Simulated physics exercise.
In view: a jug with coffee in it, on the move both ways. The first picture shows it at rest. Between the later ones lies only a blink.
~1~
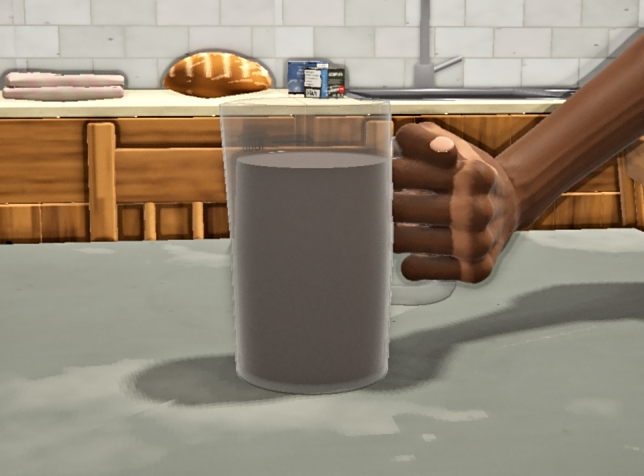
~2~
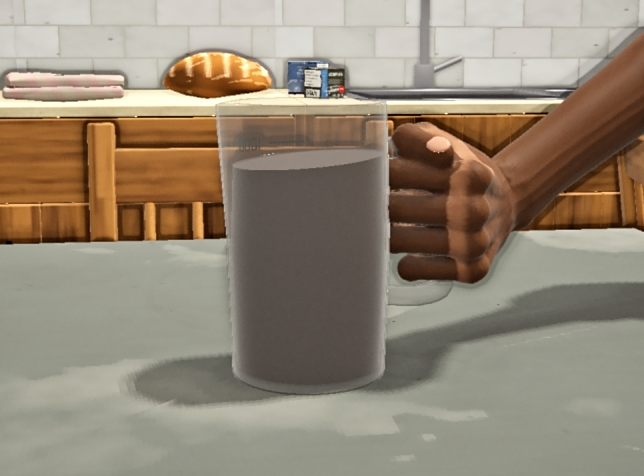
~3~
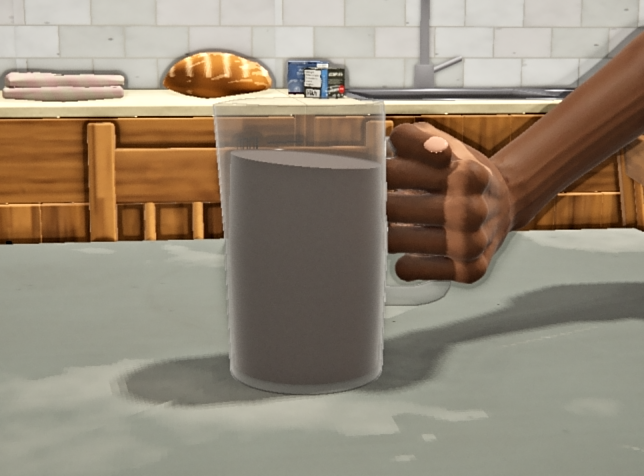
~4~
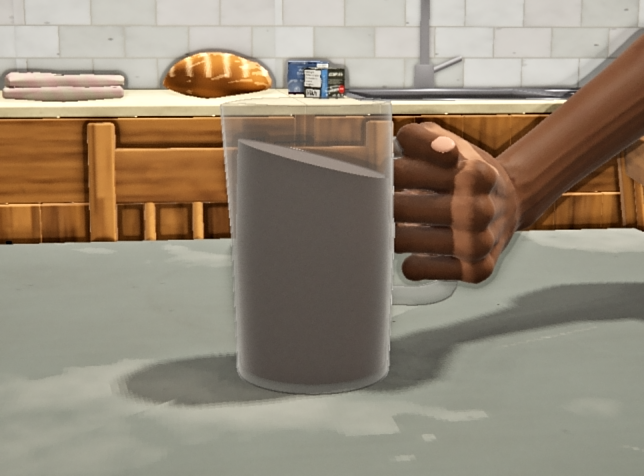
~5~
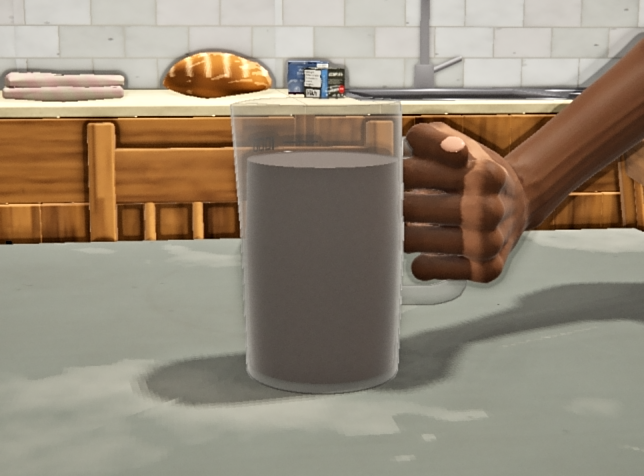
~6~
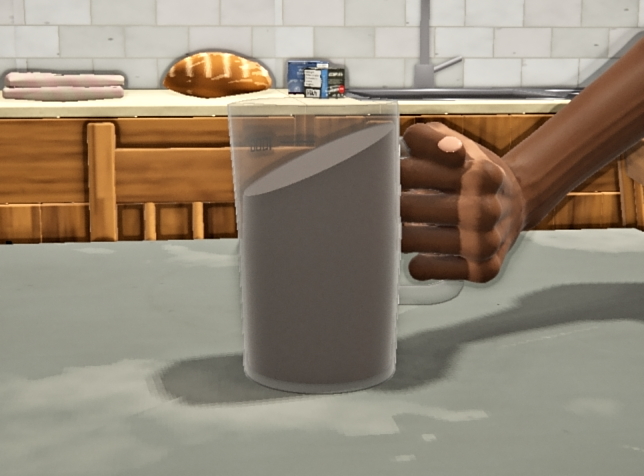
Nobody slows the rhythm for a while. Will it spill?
It slops over.
Soon after, the highest wave so far goes over the rim.
In the end, the highest wave so far goes over the rim; some is on the top.
